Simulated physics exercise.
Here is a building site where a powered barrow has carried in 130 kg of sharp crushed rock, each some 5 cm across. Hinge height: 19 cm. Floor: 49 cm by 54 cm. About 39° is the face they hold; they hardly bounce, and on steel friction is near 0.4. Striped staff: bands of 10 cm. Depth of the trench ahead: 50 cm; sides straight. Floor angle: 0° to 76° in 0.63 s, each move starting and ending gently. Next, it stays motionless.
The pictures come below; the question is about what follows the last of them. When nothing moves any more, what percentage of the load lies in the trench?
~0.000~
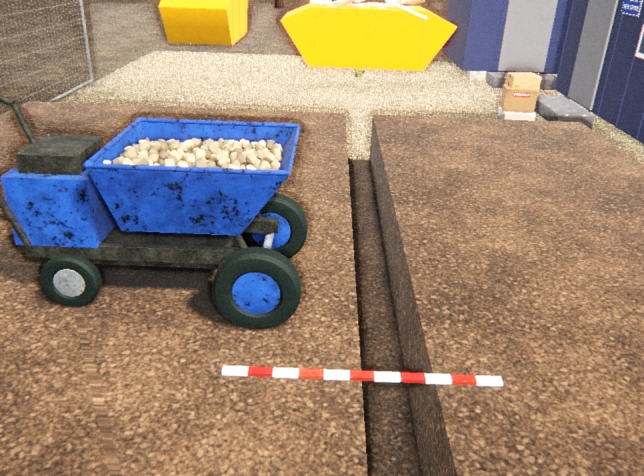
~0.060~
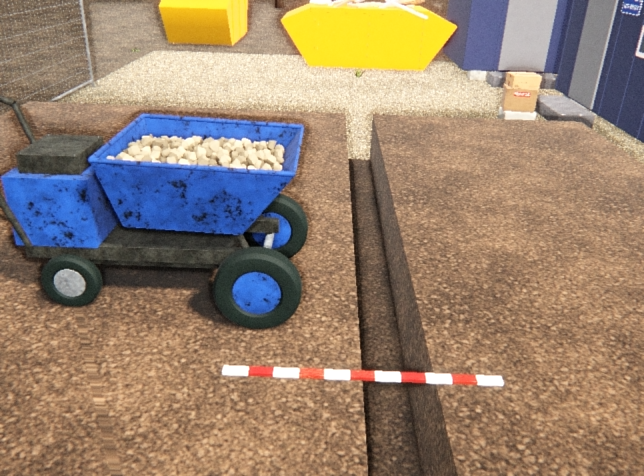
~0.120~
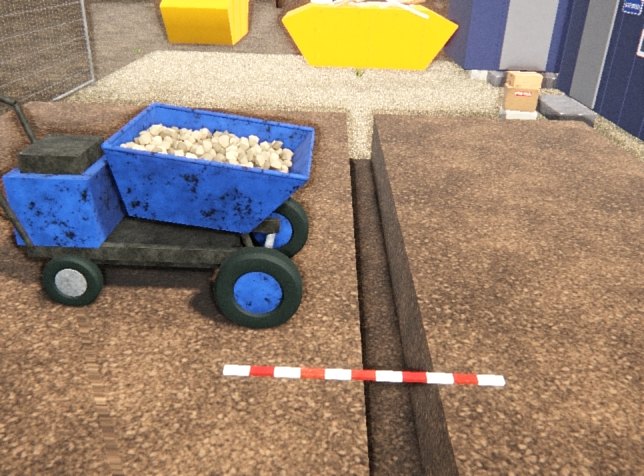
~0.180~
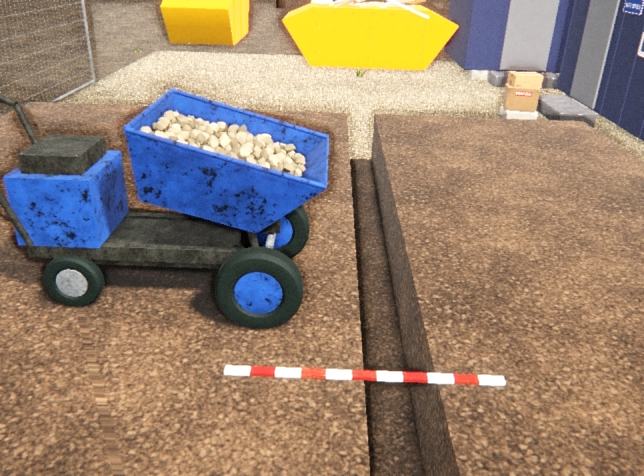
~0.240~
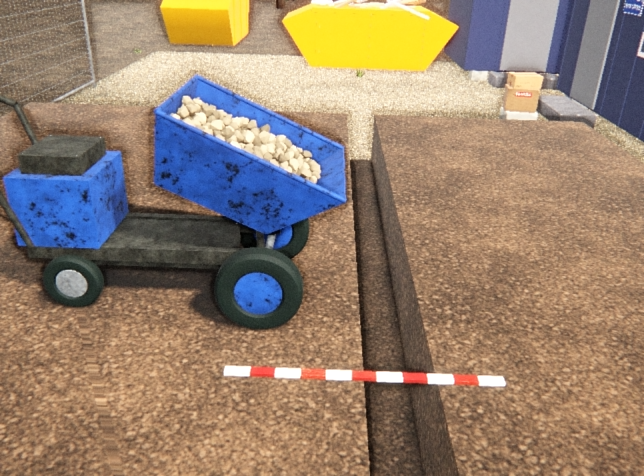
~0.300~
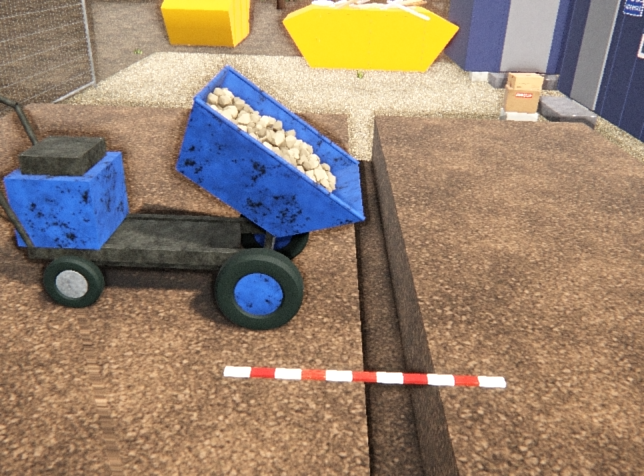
44 %.
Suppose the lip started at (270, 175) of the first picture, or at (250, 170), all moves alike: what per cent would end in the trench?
Roughly 60 percent for the first, and 80 percent for the second.
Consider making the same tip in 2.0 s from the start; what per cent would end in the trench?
Expected share: Around 80%.
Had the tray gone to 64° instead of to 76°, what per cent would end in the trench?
In that case some 20 per cent.
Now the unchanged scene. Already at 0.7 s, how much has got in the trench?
About 10%.
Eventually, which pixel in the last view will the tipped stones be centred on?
Centre estimate: Around (433, 296).
After 0.5 s the floor is at 64°; 100 % in the tray; the foremost stones are at (377, 233).
After 0.7 s the floor is at 76°; 63 % in the tray, 10 % in the trench, 27 % past the trench; the foremost stones are at (473, 308).
After 1.1 s the floor is at 76°; 16 % in the tray, 26 % in the trench, 57 % past the trench; the foremost stones are past the picture's edge.
After 3.0 s the floor is at 76°; 0 % in the tray, 44 % in the trench, 56 % past the trench; the foremost stones are past the picture's edge.
